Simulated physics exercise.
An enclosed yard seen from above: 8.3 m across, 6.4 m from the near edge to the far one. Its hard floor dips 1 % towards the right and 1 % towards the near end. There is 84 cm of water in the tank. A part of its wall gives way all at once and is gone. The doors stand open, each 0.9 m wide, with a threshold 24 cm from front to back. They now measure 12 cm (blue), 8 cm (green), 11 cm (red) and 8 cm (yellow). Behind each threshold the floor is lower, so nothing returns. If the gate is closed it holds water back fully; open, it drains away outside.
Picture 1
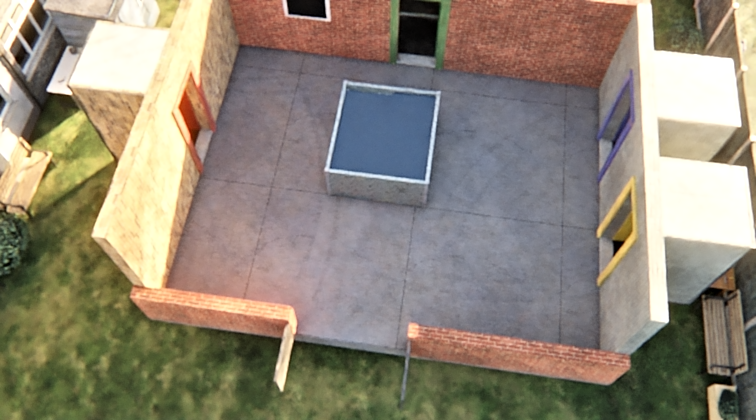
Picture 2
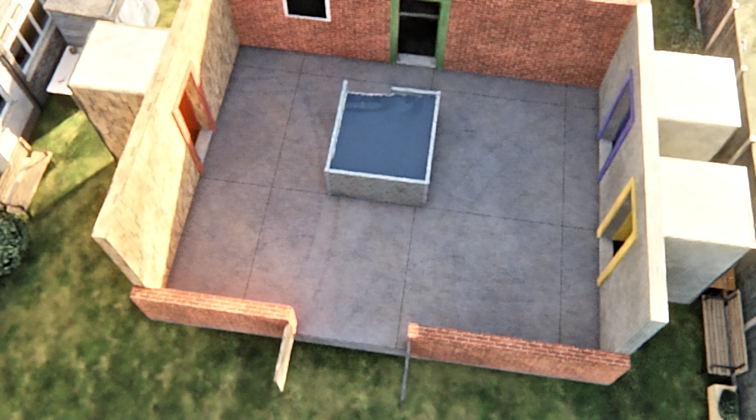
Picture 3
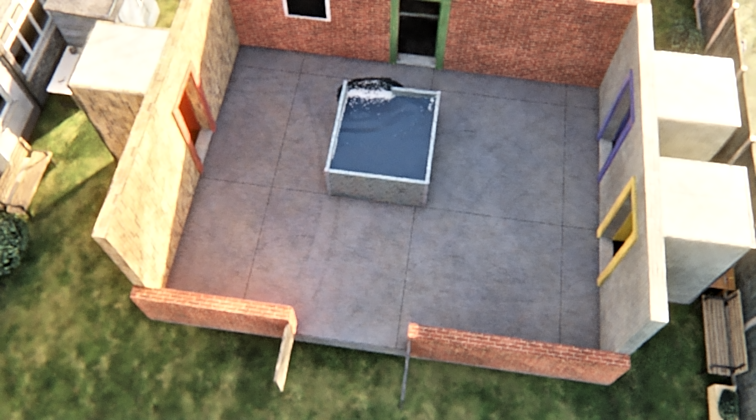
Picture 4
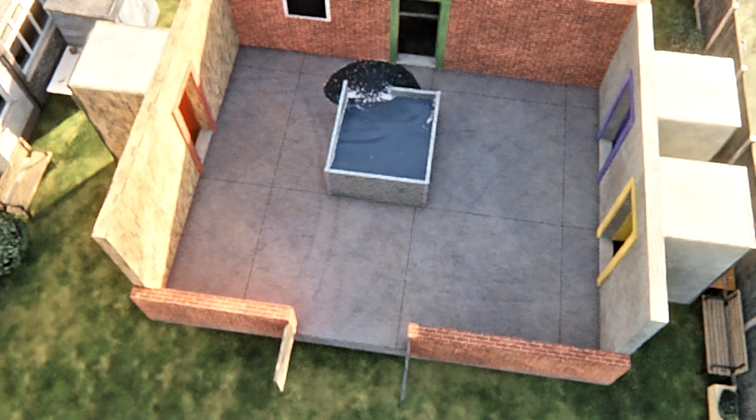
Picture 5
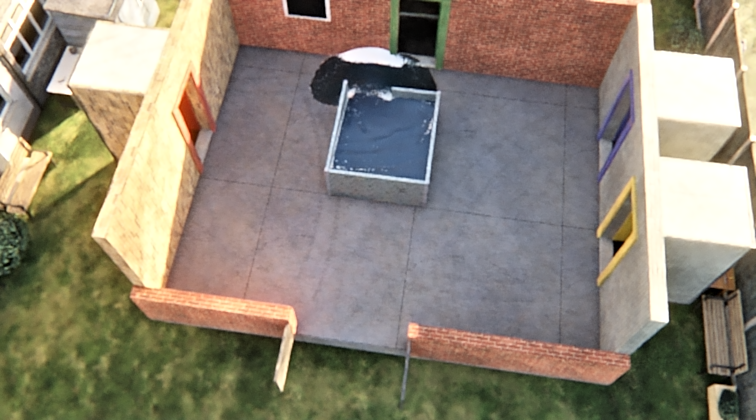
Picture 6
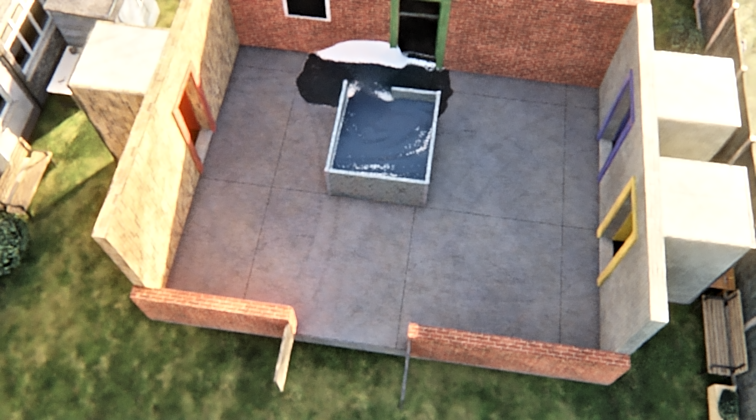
The clip shows a walled yard from above with a square tank of still water; part of the tank's far wall disappears, and water pours out, spreading in a dark pool across the floor towards the brick wall and green door.
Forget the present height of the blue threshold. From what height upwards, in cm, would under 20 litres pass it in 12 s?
Some 9 cm above the ground.
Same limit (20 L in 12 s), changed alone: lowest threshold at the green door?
About 32 cm at green.
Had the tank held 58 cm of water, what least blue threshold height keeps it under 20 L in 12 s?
About 6.0 cm.
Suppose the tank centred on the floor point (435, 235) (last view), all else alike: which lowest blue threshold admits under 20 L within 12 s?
About 7.5 cm.
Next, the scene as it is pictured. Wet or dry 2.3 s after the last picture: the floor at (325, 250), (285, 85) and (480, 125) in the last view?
In that order: Not reached, wet, flooded.
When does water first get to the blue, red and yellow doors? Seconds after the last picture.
Blue 2.2 s, red 1.6 s, yellow 3.2 s.
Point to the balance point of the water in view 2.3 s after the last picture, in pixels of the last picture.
At about (368, 124).
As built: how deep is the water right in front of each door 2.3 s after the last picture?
In cm: Blue 8, green 20, red 9, yellow 0.
Then, 0.7 s after the last picture water covers 10 % of the floor, deepest (56 cm) near (370, 63); it has not reached the blue door.
Then, 2.3 s after the last picture water covers 35 % of the floor, deepest (33 cm) near (238, 53); 8 cm at the blue door, 0 litres in over its 12 cm threshold.
Then, 11.3 s after the last picture water covers 95 % of the floor, deepest (13 cm) near (600, 366); 6 cm at the blue door, 4 litres in over its 12 cm threshold.
At the blue door as built, the water peaked near 14 cm, 2.5 s after the last picture.
Run again over the same 12 s with other heights there, 36 litres in over 7.5 cm, 12 litres over 10 cm. The limit of 20 litres is kept from about 9 cm up.
